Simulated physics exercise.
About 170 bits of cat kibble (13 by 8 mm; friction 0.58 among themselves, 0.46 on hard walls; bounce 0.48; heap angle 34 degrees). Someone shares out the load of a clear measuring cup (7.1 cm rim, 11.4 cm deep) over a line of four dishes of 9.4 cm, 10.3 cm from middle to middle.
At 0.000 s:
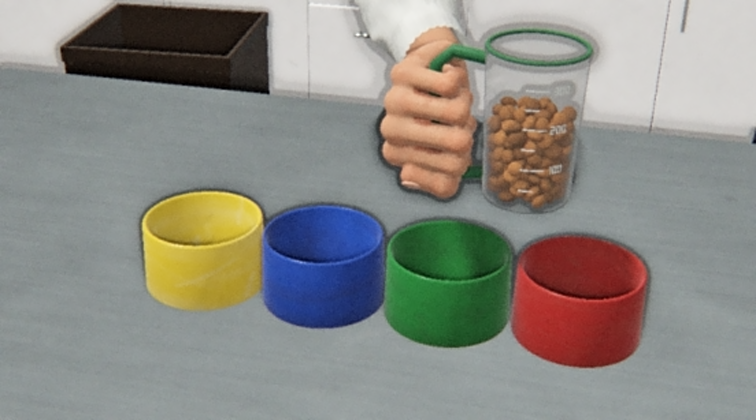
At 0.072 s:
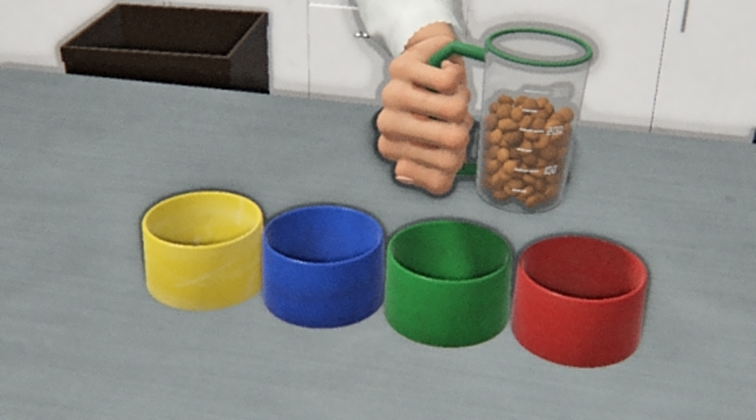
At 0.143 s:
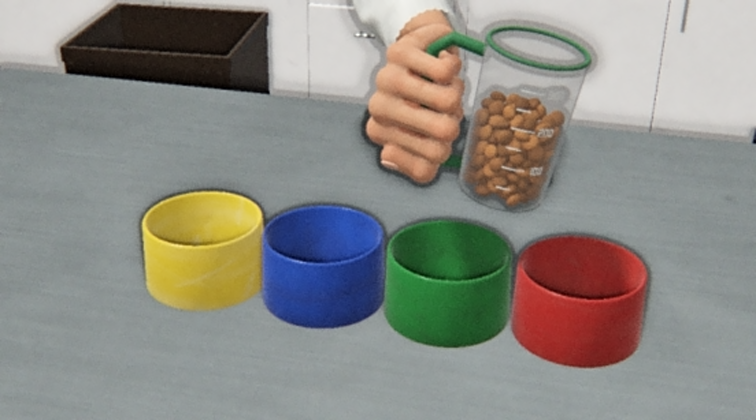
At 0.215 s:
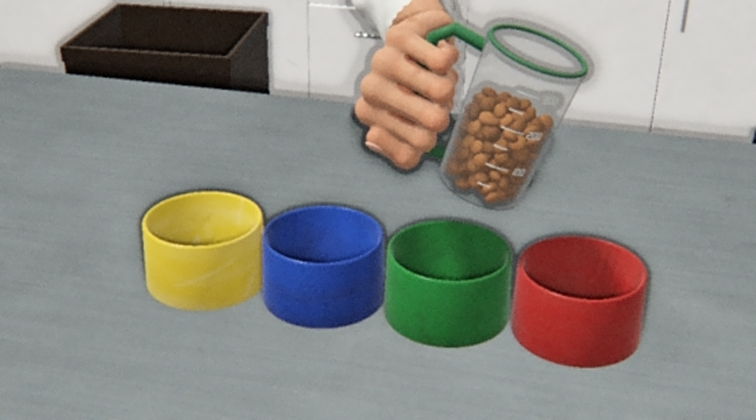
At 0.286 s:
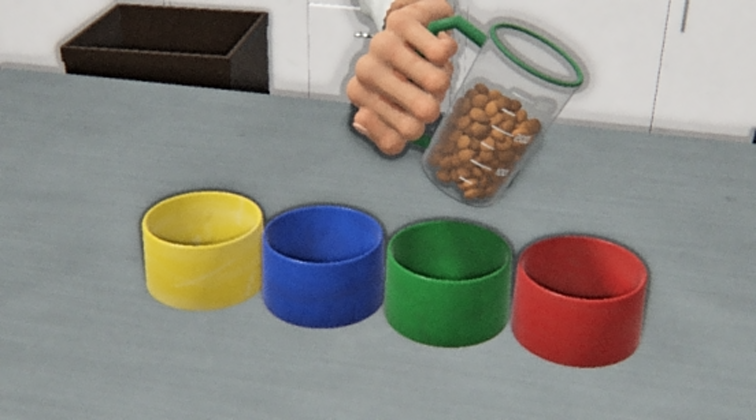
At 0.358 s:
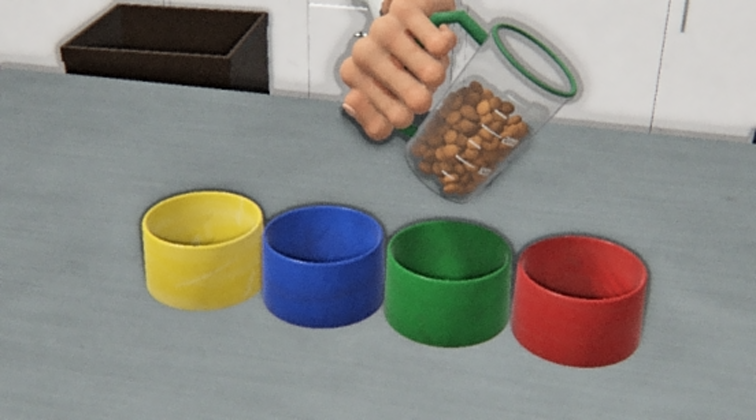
A hand at a grey counter, seen from slightly above by a still camera, grips the green handle of a clear measuring cup partly filled with brown kibble. In front stand four empty round dishes, yellow, blue, green and red from left to right, with a dark box behind at upper left. The hand shifts slightly left while steadily tilting the cup's rim to the right, and the pieces lean with it inside.
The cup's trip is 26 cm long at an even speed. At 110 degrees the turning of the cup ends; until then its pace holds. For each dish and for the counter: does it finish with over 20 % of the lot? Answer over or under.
Red under, blue over, green over, yellow under, counter under.
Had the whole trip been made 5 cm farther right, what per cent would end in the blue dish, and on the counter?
Blue 20, counter 10.
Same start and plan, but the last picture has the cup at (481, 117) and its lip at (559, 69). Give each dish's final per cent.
Red 0; blue 80; green 0; yellow 0.
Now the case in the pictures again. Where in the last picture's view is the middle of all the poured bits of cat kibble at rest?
Around (415, 295).
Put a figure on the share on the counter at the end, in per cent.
About 5 per cent.
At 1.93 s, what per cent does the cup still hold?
Some 35 per cent of the load.
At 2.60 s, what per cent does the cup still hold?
Some 20 per cent of the load.
Then, at 1.30 s, tilt 110 degrees; cup holds 70 %, green 25 %.
After 1.93 s, tilt 110 degrees; cup holds 35 %, blue 15 %, green 45 %.
After 2.60 s, tilt 110 degrees; cup holds 20 %, blue 25 %, green 45 %.
In the end, at 3.0 s, red 0 %, blue 25 %, green 45 %, yellow 0 %, counter 5 %, cup 20 %.
